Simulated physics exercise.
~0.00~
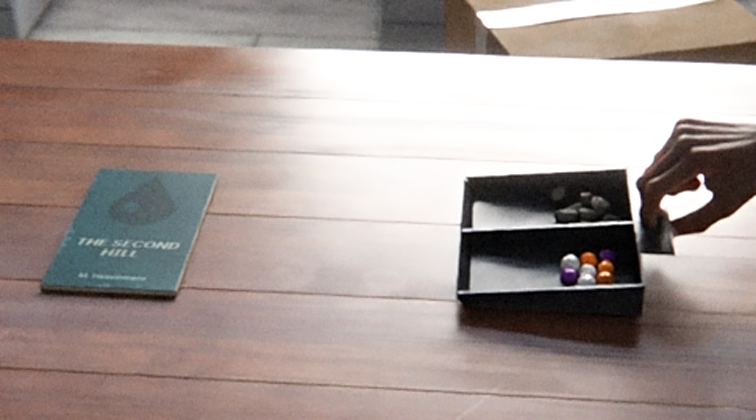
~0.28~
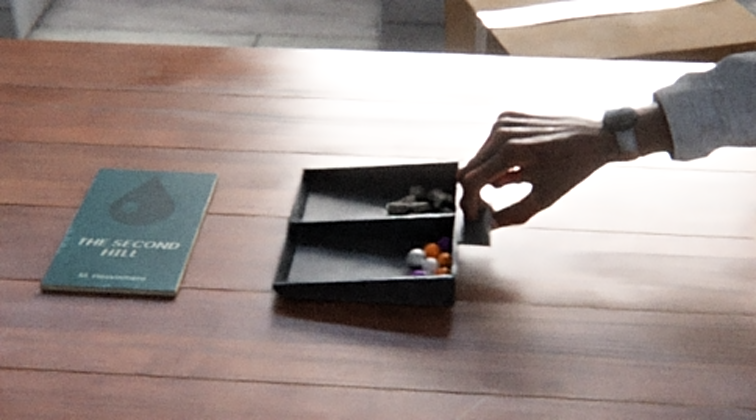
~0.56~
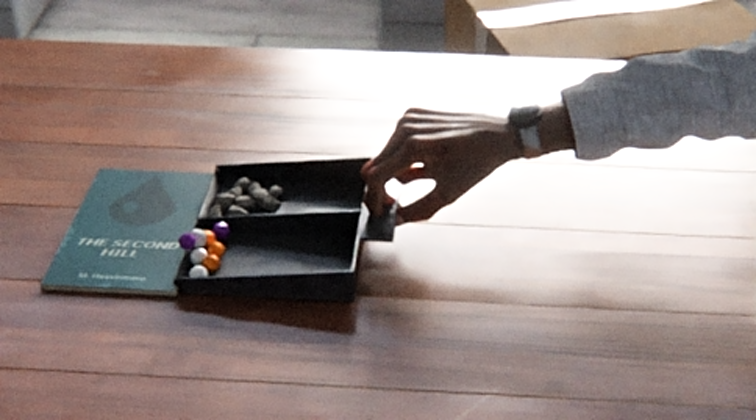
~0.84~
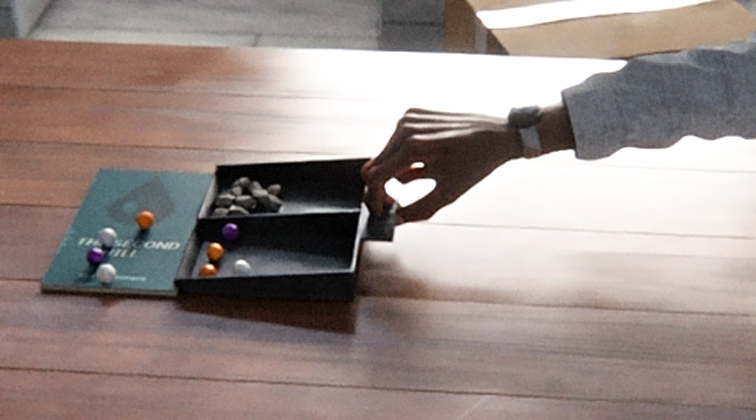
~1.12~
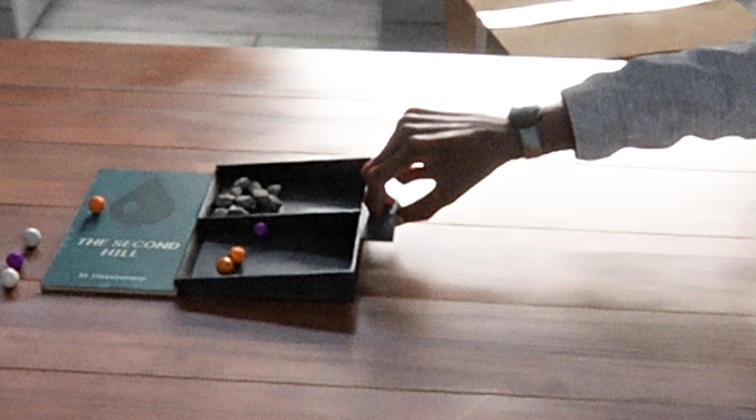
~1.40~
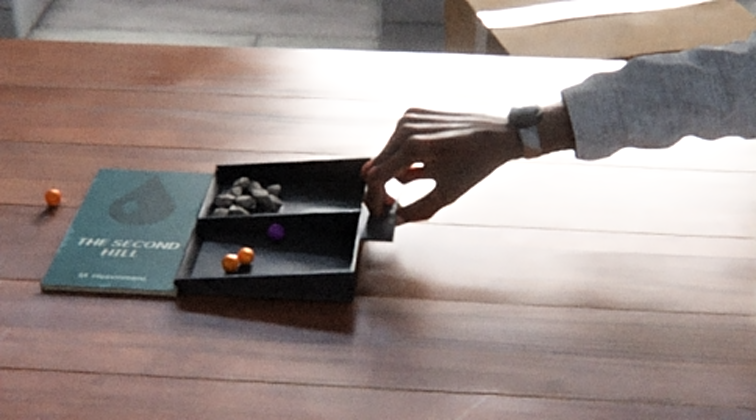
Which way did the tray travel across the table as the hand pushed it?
The tray slid to the left, towards the thin book.
